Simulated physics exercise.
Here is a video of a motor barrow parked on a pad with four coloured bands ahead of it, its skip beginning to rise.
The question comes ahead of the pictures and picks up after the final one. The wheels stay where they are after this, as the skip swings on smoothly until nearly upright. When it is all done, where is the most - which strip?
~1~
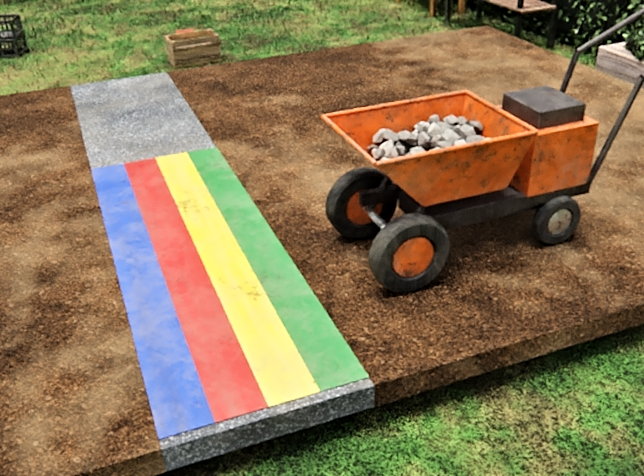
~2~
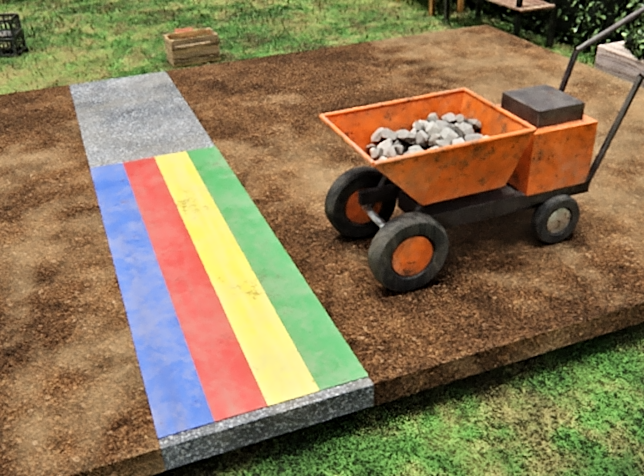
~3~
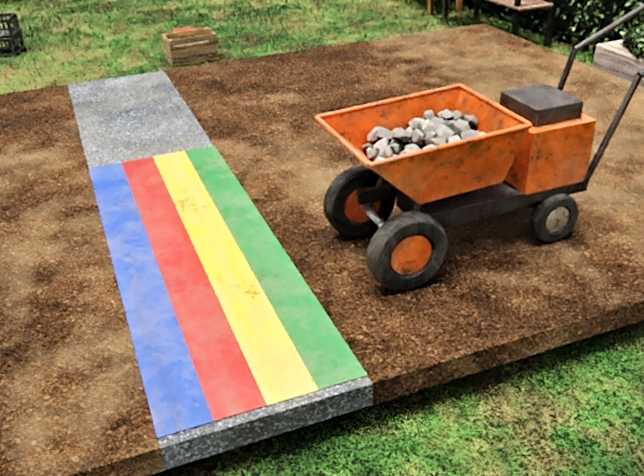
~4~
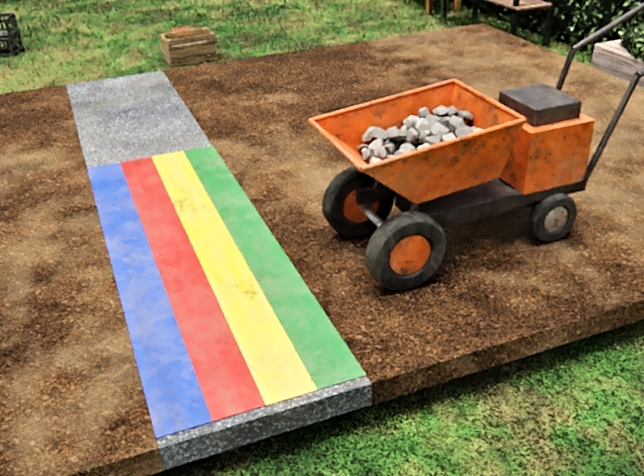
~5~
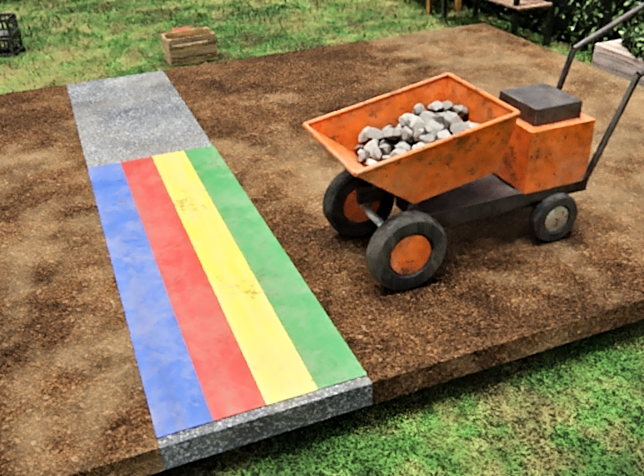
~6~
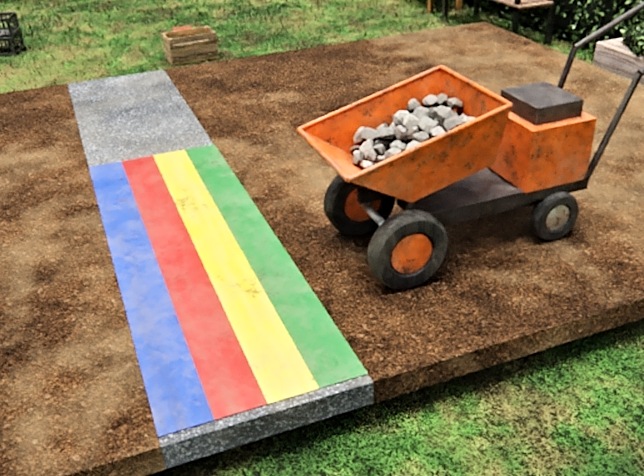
On the yellow strip.
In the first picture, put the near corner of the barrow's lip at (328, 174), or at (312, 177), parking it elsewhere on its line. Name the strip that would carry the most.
The red one at the first place, then the strip in red at the second.
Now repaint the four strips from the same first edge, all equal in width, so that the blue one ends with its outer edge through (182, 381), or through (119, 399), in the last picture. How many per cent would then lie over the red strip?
The first gives around 30 %, the second around 20 %.
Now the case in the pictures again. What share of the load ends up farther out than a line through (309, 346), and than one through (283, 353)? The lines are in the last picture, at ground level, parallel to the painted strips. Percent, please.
In order: 80 percent, then 60 percent.
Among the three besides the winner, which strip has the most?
The next one is the red strip.
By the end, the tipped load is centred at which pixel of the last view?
Roughly at pixel (235, 291).
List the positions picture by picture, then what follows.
Lip of the skip at (376, 164), level; top of the load at (435, 142), broken stones; green strip at (319, 341); yellow strip at (272, 354); red strip at (223, 367); blue strip at (172, 381), in the first frame.
Lip of the skip at (374, 164), level; top of the load at (433, 141), in the second frame.
Lip of the skip at (369, 166), tipped barely; top of the load at (445, 134), in the third frame.
Lip of the skip at (362, 169), tipped a little; top of the load at (434, 127), in the fourth frame.
Lip of the skip at (355, 174), tipped a little; top of the load at (440, 131), in the fifth frame.
Lip of the skip at (348, 180), tipped a little; top of the load at (439, 125); green strip at (318, 338); yellow strip at (271, 351); red strip at (222, 365); blue strip at (171, 379), in the sixth frame.
Soon after the last picture, skip tipped steeply; all in the skip.
A little later, skip tipped right over; most in the skip; a small part over the green strip; about a quarter over the yellow strip.
Later still, skip tipped right over; a small part in the skip; a small part over the green strip; about a third over the yellow strip; about a quarter over the red strip; a small part over the blue strip; a stray few off the paint.
At rest, skip tipped right over; a small part in the skip; a small part over the green strip; about a third over the yellow strip; about a quarter over the red strip; a small part over the blue strip; a stray few off the paint.
